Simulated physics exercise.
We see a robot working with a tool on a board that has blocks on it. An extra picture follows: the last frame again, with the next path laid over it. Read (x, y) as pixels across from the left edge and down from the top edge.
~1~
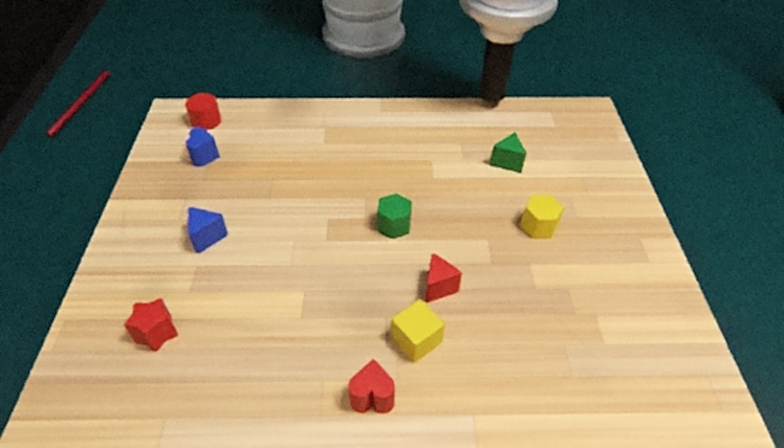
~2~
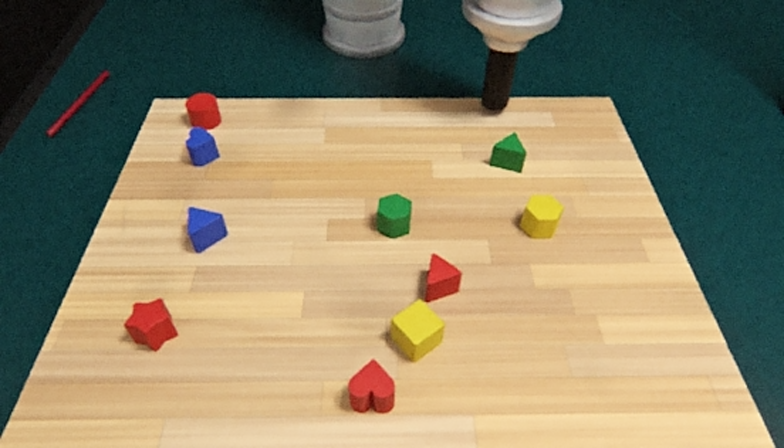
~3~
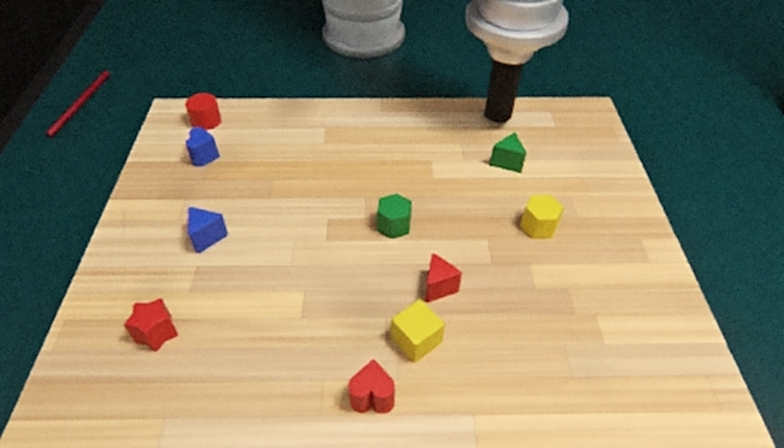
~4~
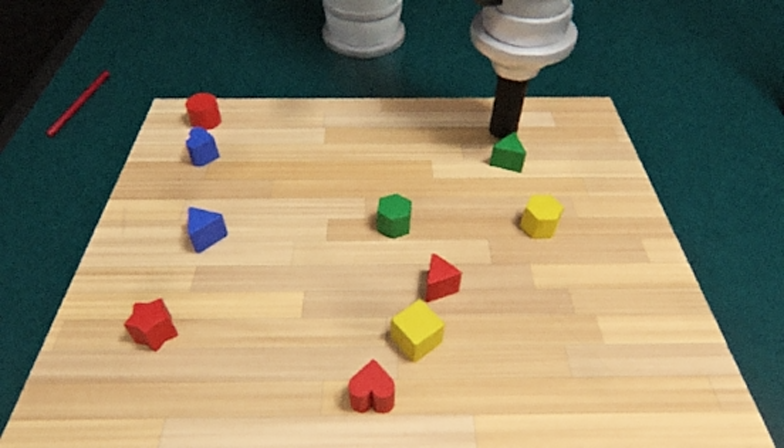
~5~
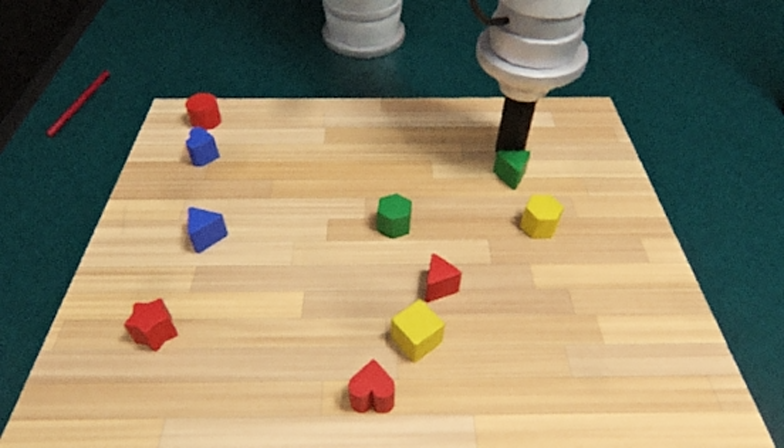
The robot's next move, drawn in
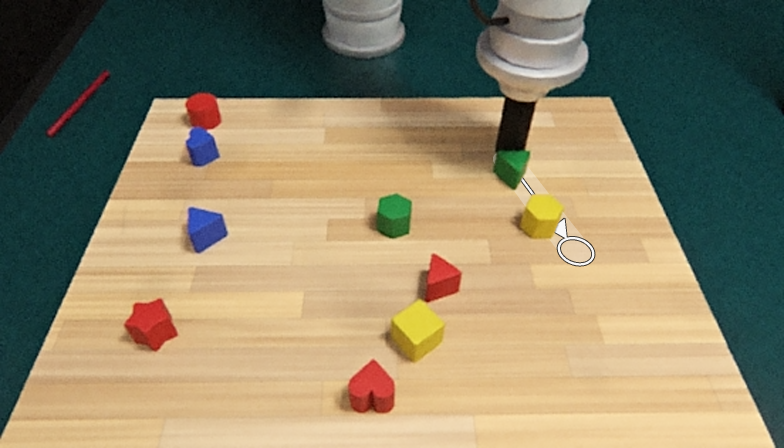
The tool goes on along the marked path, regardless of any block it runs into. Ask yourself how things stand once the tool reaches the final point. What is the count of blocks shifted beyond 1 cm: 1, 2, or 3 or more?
Displaced: Two.
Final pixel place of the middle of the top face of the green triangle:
If I read the scene right, the answer is (522, 197).
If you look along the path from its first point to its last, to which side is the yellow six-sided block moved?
Displaced right.
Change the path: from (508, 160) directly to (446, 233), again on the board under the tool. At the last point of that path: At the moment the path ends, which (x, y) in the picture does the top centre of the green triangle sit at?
Its top centre lands on (515, 178).
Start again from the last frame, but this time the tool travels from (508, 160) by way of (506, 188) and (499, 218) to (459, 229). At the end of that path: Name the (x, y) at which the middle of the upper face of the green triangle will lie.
It comes to (514, 221).
The line goes straight from (508, 160) to (576, 251).
The first path, step by step. One third of the way, tool (530, 179); green triangle (528, 185), turned 30° clockwise.
Two thirds of the way, tool (554, 209); green triangle (522, 197), turned 55° clockwise; yellow six-sided block (549, 222).
At the end, tool (580, 242); green triangle (522, 197), turned 55° clockwise; yellow six-sided block (553, 241), turned 60° clockwise.
